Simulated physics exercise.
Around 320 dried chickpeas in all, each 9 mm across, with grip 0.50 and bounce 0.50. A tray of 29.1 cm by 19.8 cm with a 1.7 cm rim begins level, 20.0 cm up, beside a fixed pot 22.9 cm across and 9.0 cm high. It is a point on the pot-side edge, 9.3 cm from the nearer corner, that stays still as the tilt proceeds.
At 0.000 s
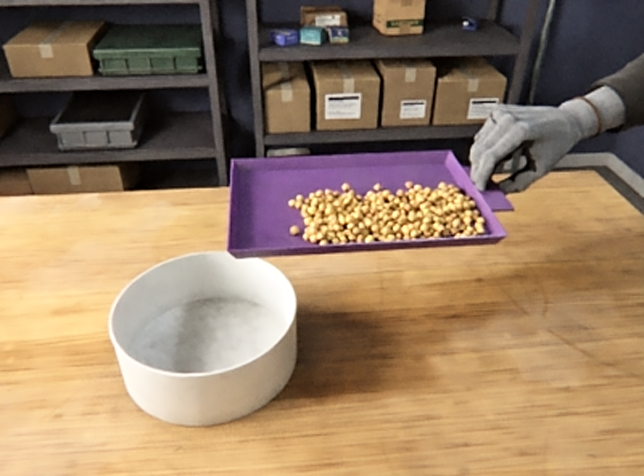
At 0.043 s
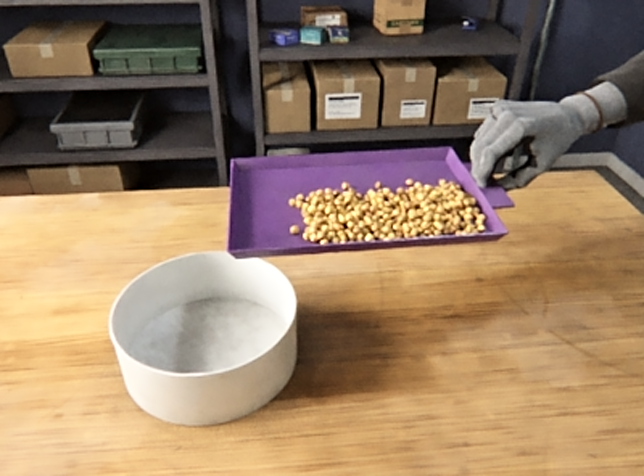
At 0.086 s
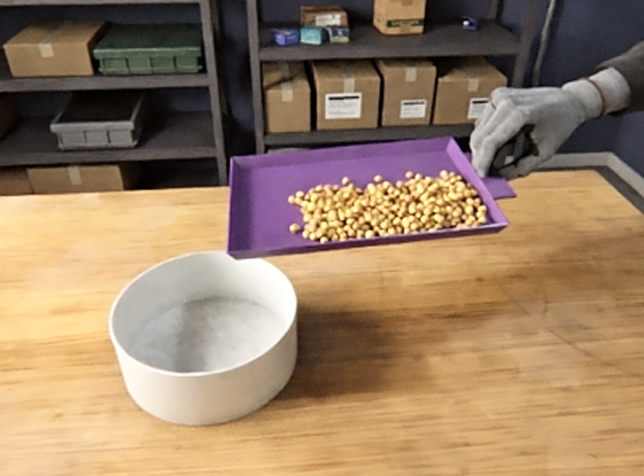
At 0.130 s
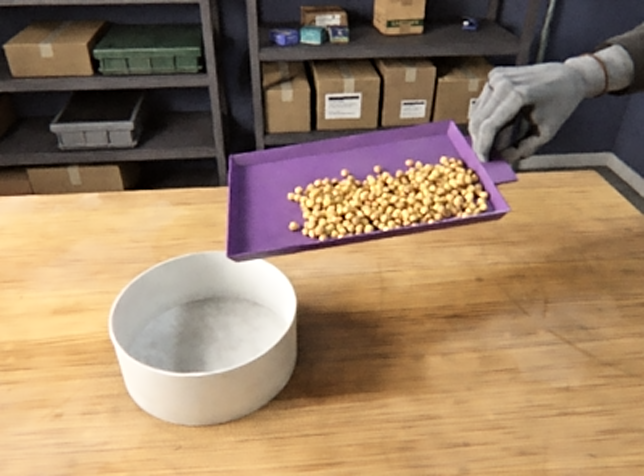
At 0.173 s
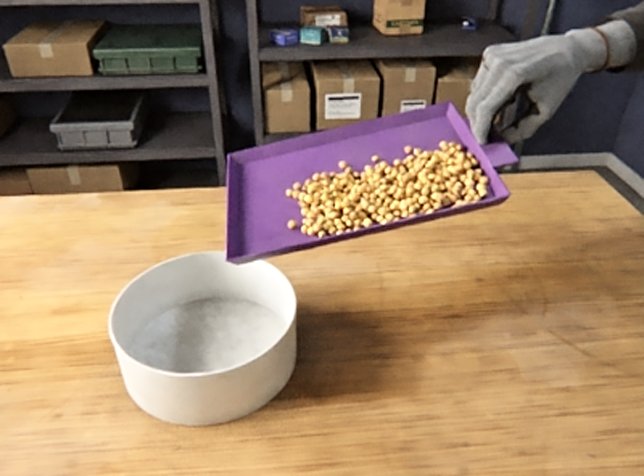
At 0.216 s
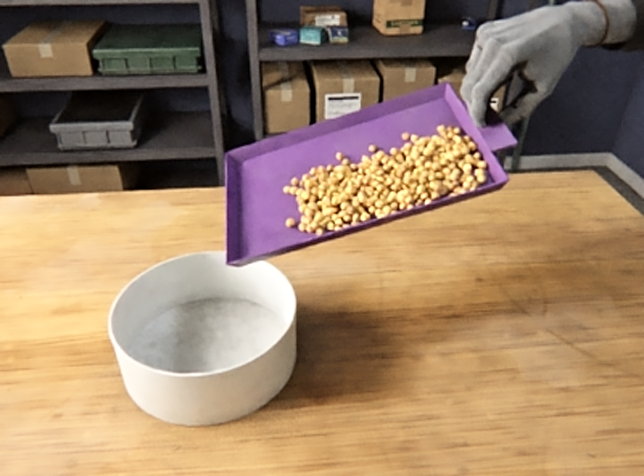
The clip shows a gloved hand holding a purple tray of dried chickpeas above a wooden table beside a white pot, then raising the tray's right end so it slants down to the left, the chickpeas staying bunched together.
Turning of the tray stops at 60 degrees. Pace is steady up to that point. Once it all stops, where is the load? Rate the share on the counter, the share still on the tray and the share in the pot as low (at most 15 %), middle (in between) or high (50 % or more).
Counter - low; tray - middle; pot - high.
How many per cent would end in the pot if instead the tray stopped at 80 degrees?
Roughly 100 percent.
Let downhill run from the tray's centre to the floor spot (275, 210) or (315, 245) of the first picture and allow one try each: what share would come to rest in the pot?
The share comes to about 70 in a hundred, then about 45 in a hundred.
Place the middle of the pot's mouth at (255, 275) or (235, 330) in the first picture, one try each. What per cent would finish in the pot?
Estimates: 15 in a hundred and 75 in a hundred.
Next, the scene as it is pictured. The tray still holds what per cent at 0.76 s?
35 %, give or take.
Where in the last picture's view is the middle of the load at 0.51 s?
Roughly pixel (305, 188).
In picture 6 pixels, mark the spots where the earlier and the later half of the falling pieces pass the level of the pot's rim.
I'd mark about (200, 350) for the first half and about (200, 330) for the second.
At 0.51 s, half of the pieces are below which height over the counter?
I'd say near 28 cm.
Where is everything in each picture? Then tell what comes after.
In the first frame, tray tilt 0 degrees, front corners at (235, 246) and (498, 231); middle of the pieces at (386, 213); pot at (205, 305).
In the second frame, tray tilt 1 degrees, front corners at (235, 246) and (499, 229); middle of the pieces at (387, 211).
In the third frame, tray tilt 4 degrees, front corners at (234, 248) and (500, 220), lowest corner left front; middle of the pieces at (387, 206).
In the fourth frame, tray tilt 9 degrees, front corners at (234, 251) and (501, 207), lowest corner left front; middle of the pieces at (386, 197).
In the fifth frame, tray tilt 14 degrees, front corners at (233, 254) and (500, 192), lowest corner left front; middle of the pieces at (384, 188).
In the sixth frame, tray tilt 19 degrees, front corners at (233, 257) and (499, 177), lowest corner left front; middle of the pieces at (381, 180); pot at (205, 305). The tray's pace is about 120 degrees a second.
Then, at 0.39 s, tilt 40 degrees; the tray holds 100 %, the pot 0 %.
Then, at 0.51 s, tilt 55 degrees; the tray holds 100 %, the pot 0 %.
Then, at 0.76 s, tilt 60 degrees; the tray holds 35 %, the pot 40 %.
At rest (1.6 s), counter 5 %, tray 20 %, pot 75 %.
